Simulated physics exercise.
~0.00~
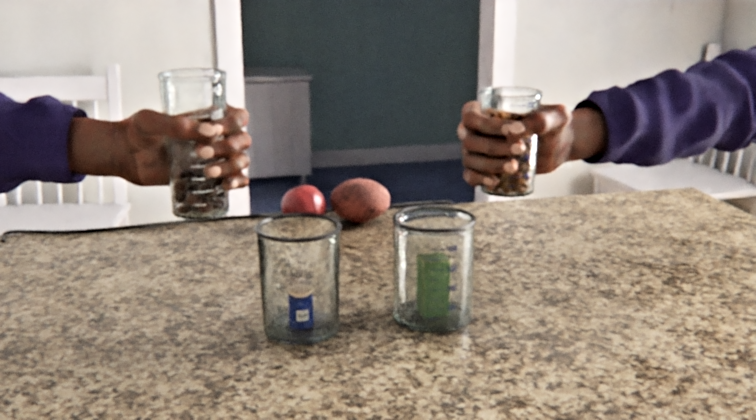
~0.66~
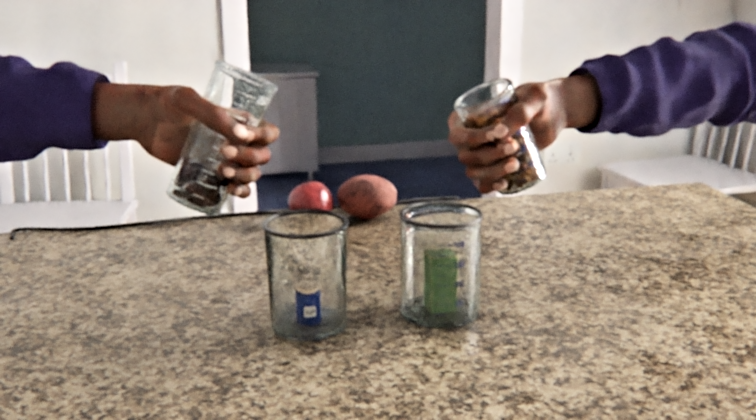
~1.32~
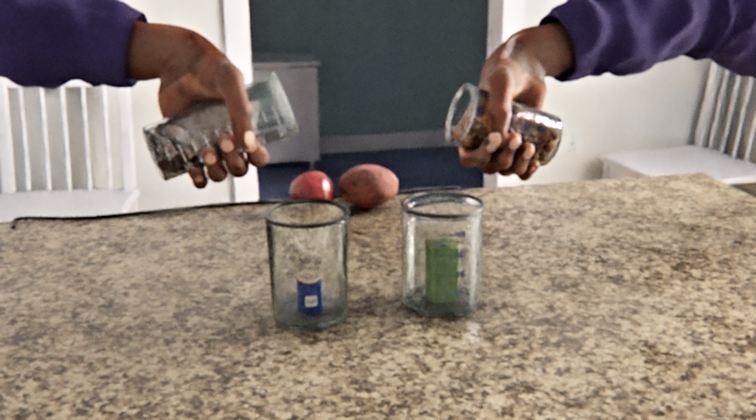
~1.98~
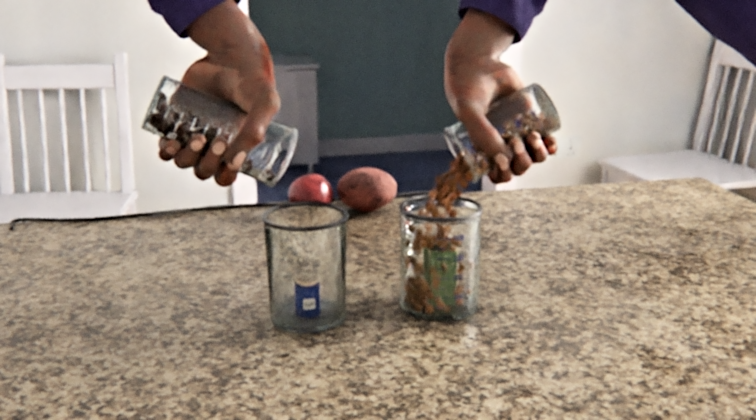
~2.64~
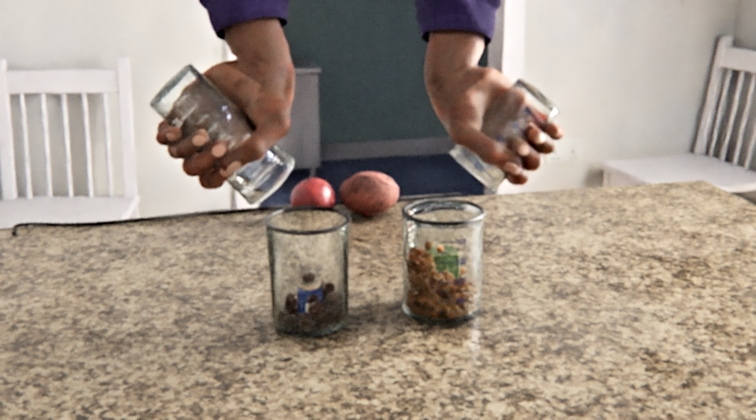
Two hands tipping cups of dark and brown pieces into two clear glasses, leaving the blue and green objects inside still showing.
